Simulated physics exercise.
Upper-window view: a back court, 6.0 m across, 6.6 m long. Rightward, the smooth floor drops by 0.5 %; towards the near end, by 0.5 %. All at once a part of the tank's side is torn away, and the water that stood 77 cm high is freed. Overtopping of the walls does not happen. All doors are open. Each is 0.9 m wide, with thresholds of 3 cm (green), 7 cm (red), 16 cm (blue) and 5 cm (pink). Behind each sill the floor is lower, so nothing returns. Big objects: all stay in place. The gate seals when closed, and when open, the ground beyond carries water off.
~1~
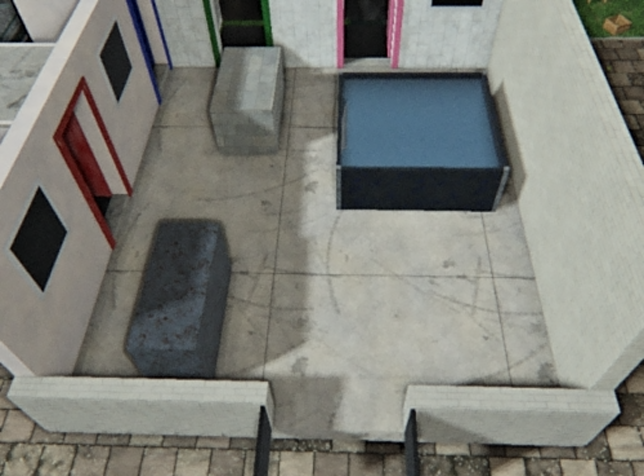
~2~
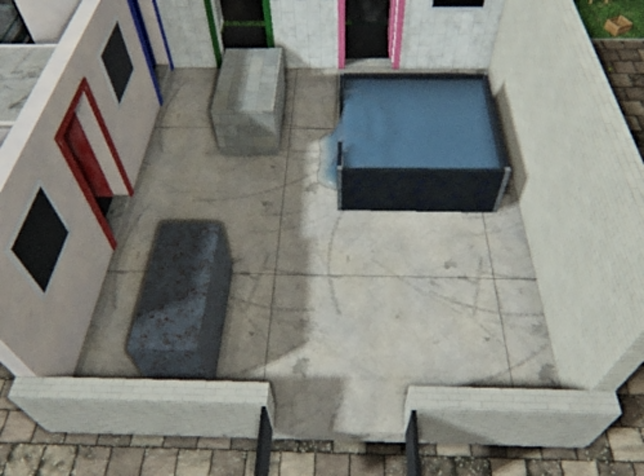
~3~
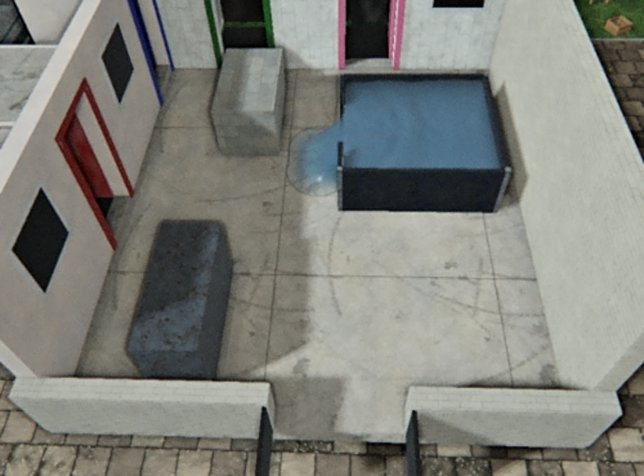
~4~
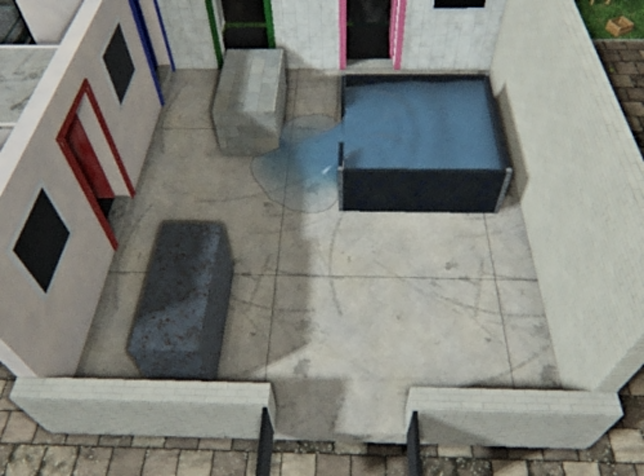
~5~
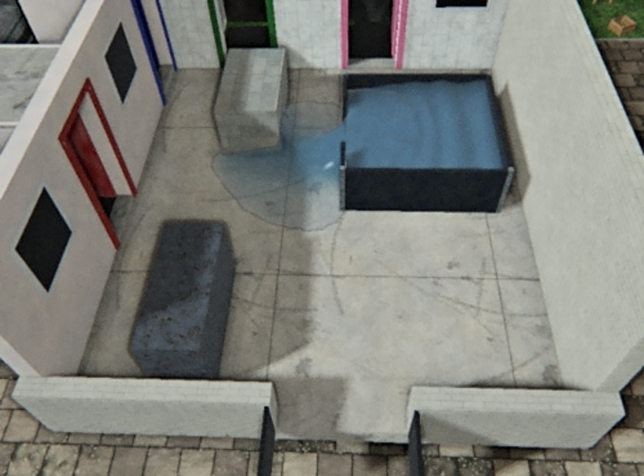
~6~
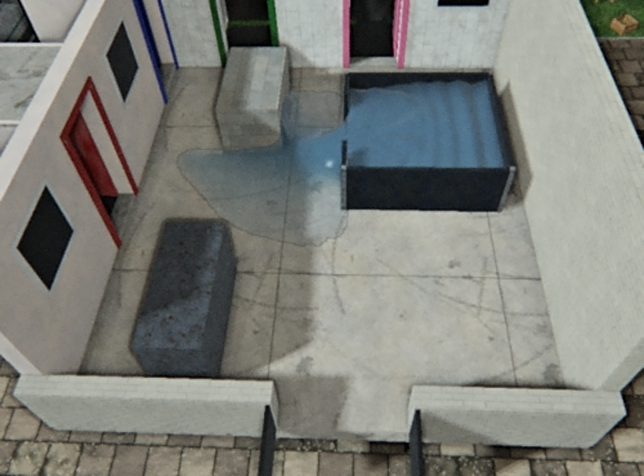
To begin with, still blue water fills a dark tank in a walled courtyard with two large blocks on the floor. Water then pours from the tank's left side and fans out leftward across the concrete, reaching the paler block and spreading toward the darker one, while ripples cross the tank.
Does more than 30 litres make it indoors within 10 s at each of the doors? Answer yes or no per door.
Green door, yes; red door, yes; blue door, no; pink door, yes.
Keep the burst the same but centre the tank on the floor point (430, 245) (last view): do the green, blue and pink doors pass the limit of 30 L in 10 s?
Well, green ends up beyond the mark, blue ends up inside the mark and pink ends up inside the mark.
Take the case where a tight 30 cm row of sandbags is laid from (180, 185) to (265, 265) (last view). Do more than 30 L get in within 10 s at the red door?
Measured against that limit, the red door comes out short of it.
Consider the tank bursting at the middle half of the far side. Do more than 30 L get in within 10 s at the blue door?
Blue: Exceeds.
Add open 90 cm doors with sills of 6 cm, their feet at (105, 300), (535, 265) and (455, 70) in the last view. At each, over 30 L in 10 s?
Check each in turn: The first succeeds, the second fails, the third succeeds.
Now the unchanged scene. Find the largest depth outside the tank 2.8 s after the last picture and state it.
Depth: Approx. 31 cm.
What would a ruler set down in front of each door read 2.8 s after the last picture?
Depths: Green door 5 cm, red door 20 cm, blue door 13 cm, pink door 10 cm.
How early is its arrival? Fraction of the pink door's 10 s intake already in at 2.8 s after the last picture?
Roughly 55 percent is in by then.
Then, 0.7 s after the last picture water covers 30 % of the floor and is deepest (52 cm) near (291, 151); green door 2 cm at the sill, 0 L in, red door 19 cm at the sill, 9 L in, blue door not reached, pink door not reached.
Then, 1.5 s after the last picture water covers 50 % of the floor and is deepest (43 cm) near (291, 151); green door 6 cm at the sill, 1 L in, red door 24 cm at the sill, 96 L in, blue door 2 cm at the sill, 0 L in, pink door 12 cm at the sill, 7 L in.
Then, 2.8 s after the last picture water covers 65 % of the floor and is deepest (31 cm) near (291, 151); green door 5 cm at the sill, 9 L in, red door 20 cm at the sill, 203 L in, blue door 13 cm at the sill, 1 L in, pink door 10 cm at the sill, 35 L in.
Then, 5.3 s after the last picture water covers 85 % of the floor and is deepest (23 cm) near (160, 335); green door 6 cm at the sill, 31 L in, red door 17 cm at the sill, 312 L in, blue door 10 cm at the sill, 2 L in, pink door 7 cm at the sill, 56 L in.
Then, 9.3 s after the last picture water covers 95 % of the floor and is deepest (14 cm) near (70, 400); green door 8 cm at the sill, 68 L in, red door 10 cm at the sill, 416 L in, blue door 12 cm at the sill, 2 L in, pink door 4 cm at the sill, 63 L in.
